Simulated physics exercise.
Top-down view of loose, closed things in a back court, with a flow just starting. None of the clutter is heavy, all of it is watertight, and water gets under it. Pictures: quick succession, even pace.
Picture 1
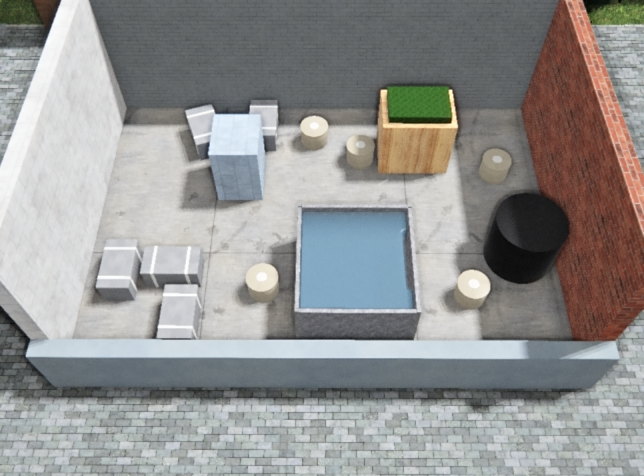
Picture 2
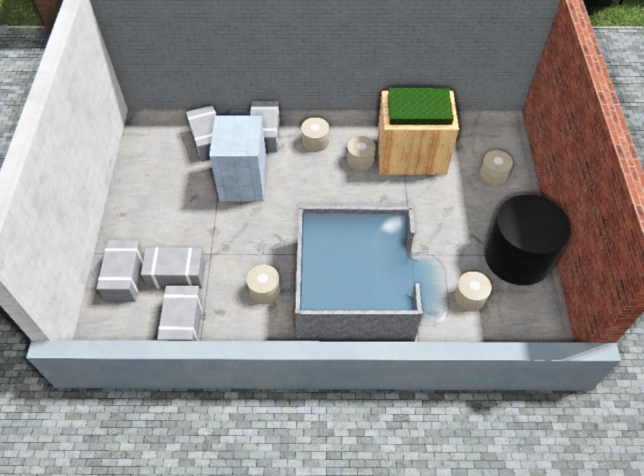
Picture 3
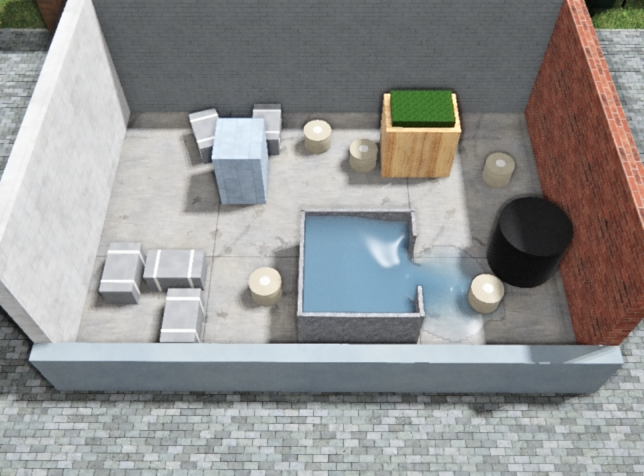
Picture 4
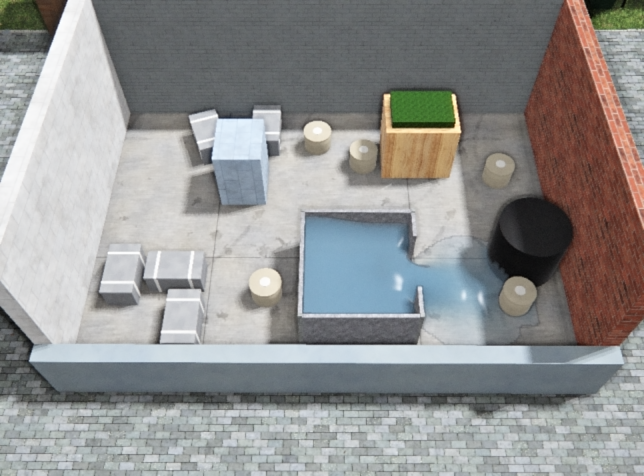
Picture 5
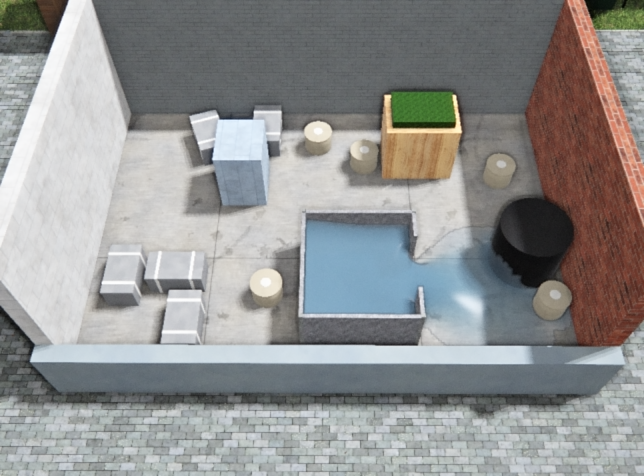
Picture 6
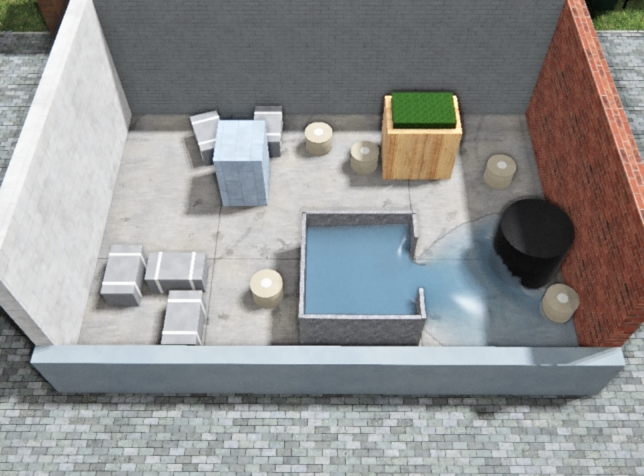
Water pours from a gap in the pool's right wall and pushes a tub rightward.
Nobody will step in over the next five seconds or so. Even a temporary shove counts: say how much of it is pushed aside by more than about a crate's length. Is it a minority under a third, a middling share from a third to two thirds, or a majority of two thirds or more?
Fewer than a third of the things get pushed well away.
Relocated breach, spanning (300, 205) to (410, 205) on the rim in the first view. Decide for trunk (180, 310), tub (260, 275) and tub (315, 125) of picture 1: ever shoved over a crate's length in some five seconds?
Object by object: Less than that, less than that, displaced that much.
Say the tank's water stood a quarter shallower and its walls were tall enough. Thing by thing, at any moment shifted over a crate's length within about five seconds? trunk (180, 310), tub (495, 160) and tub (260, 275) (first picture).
As asked: Fell short, went the distance, fell short.
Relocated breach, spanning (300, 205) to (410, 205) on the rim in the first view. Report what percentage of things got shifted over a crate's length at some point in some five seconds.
Near 50 %.
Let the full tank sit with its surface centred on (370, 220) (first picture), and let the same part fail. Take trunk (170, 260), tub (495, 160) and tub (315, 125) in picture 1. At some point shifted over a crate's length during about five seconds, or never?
Taking them in order, fell short, went past that, went past that.
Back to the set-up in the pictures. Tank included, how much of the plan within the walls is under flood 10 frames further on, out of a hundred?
Near 35 in a hundred.
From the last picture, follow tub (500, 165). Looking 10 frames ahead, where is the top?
Near (519, 106).
A moment on, 1 of 10 are well off their spots; 1 afloat.
Next, 2 of 10 are well off their spots; 2 afloat.
Later, 2 of 10 are well off their spots; 2 afloat.
In the end, 2 of 10 are well off their spots, and 2 have been at some point; 2 afloat.
